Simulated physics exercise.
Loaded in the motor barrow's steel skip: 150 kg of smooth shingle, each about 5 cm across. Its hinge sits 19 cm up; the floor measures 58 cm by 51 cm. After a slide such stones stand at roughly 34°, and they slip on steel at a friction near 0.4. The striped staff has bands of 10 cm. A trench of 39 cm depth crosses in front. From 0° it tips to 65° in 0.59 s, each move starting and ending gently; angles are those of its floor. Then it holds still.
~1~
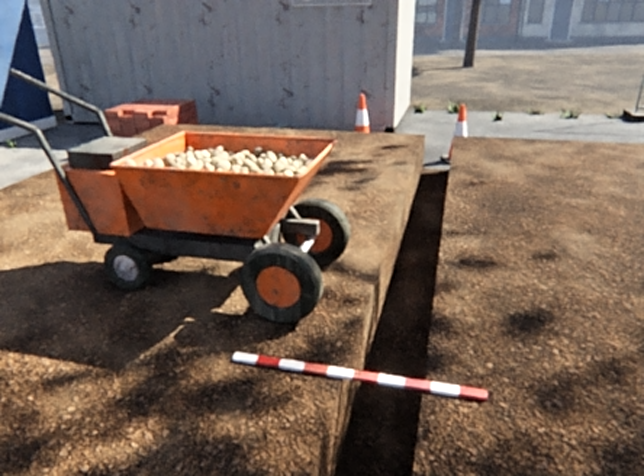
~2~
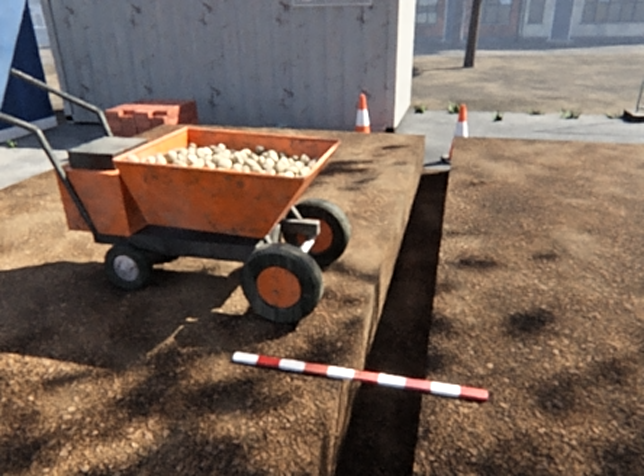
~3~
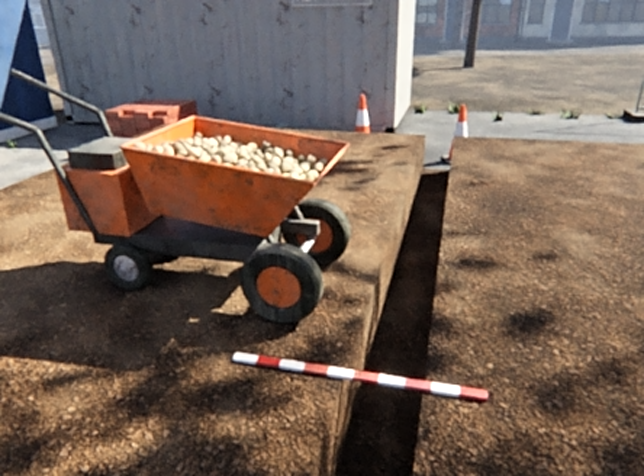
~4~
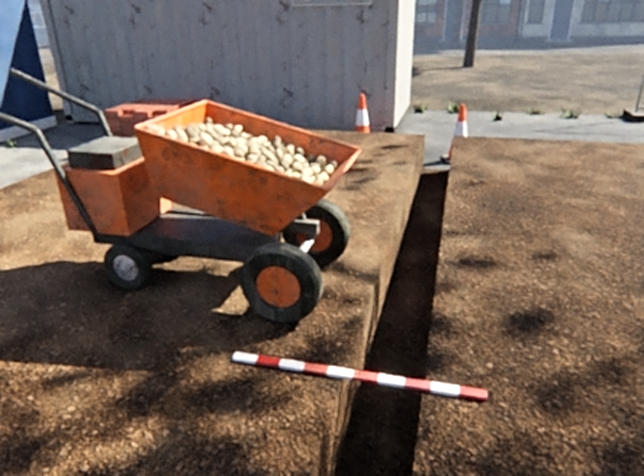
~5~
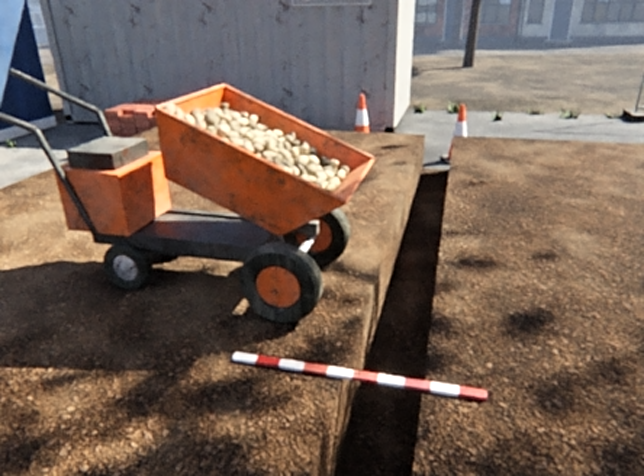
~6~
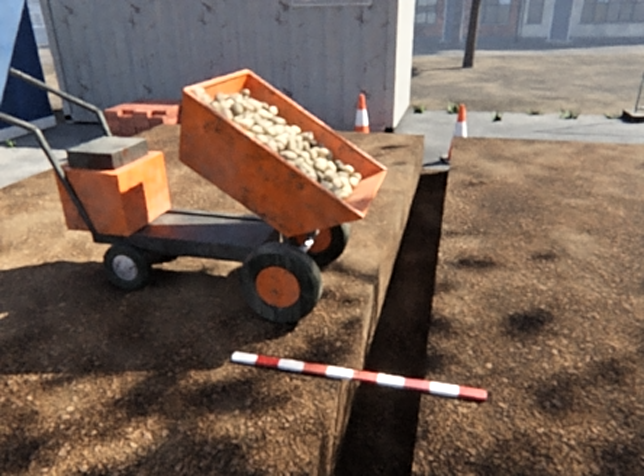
On a dirt lot beside a narrow trench, an orange motor barrow stood still while its steel skip, loaded with pale stones, tilted steadily forward to the right, its back end rising high.
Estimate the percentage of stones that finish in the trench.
Close to 32 in a hundred.
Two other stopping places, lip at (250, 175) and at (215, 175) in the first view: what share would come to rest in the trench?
About 60 and 70 per cent.
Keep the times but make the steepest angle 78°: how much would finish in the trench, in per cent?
Then about 20 per cent.
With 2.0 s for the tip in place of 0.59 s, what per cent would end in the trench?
It would be near 50 per cent.
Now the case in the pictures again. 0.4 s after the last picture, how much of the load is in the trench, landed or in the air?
Some 5 per cent.
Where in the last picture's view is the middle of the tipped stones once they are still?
Their middle is at about (480, 306).
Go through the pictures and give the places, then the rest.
The skip is at 0°, its lip at (299, 178); the top of the load is at (224, 158), in the first picture.
Lip at (303, 180), floor tilted 2°, highest stones at (207, 155), in the second picture.
The skip is at 7°, its lip at (314, 184); the top of the load is at (201, 144), in the third picture.
The skip is at 14°, its lip at (329, 191); the top of the load is at (204, 129), in the fourth picture.
The skip is at 24°, its lip at (346, 202); the top of the load is at (218, 114), in the fifth picture.
The skip is at 33°, its lip at (362, 218); the top of the load is at (236, 100), in the sixth picture.
Then, 0.1 s after the last picture the floor is at 55°, 100 % in the skip; the foremost stones are at (375, 223).
Then, 0.4 s after the last picture the floor is at 65°, 84 % in the skip, 6 % in the trench, 10 % past the trench; the foremost stones are at (469, 297).
Then, 0.7 s after the last picture the floor is at 65°, 26 % in the skip, 8 % in the trench, 66 % past the trench; the foremost stones are past the picture's edge.
Then, 2.7 s after the last picture the floor is at 65°, 0 % in the skip, 32 % in the trench, 67 % past the trench; the foremost stones are past the picture's edge.
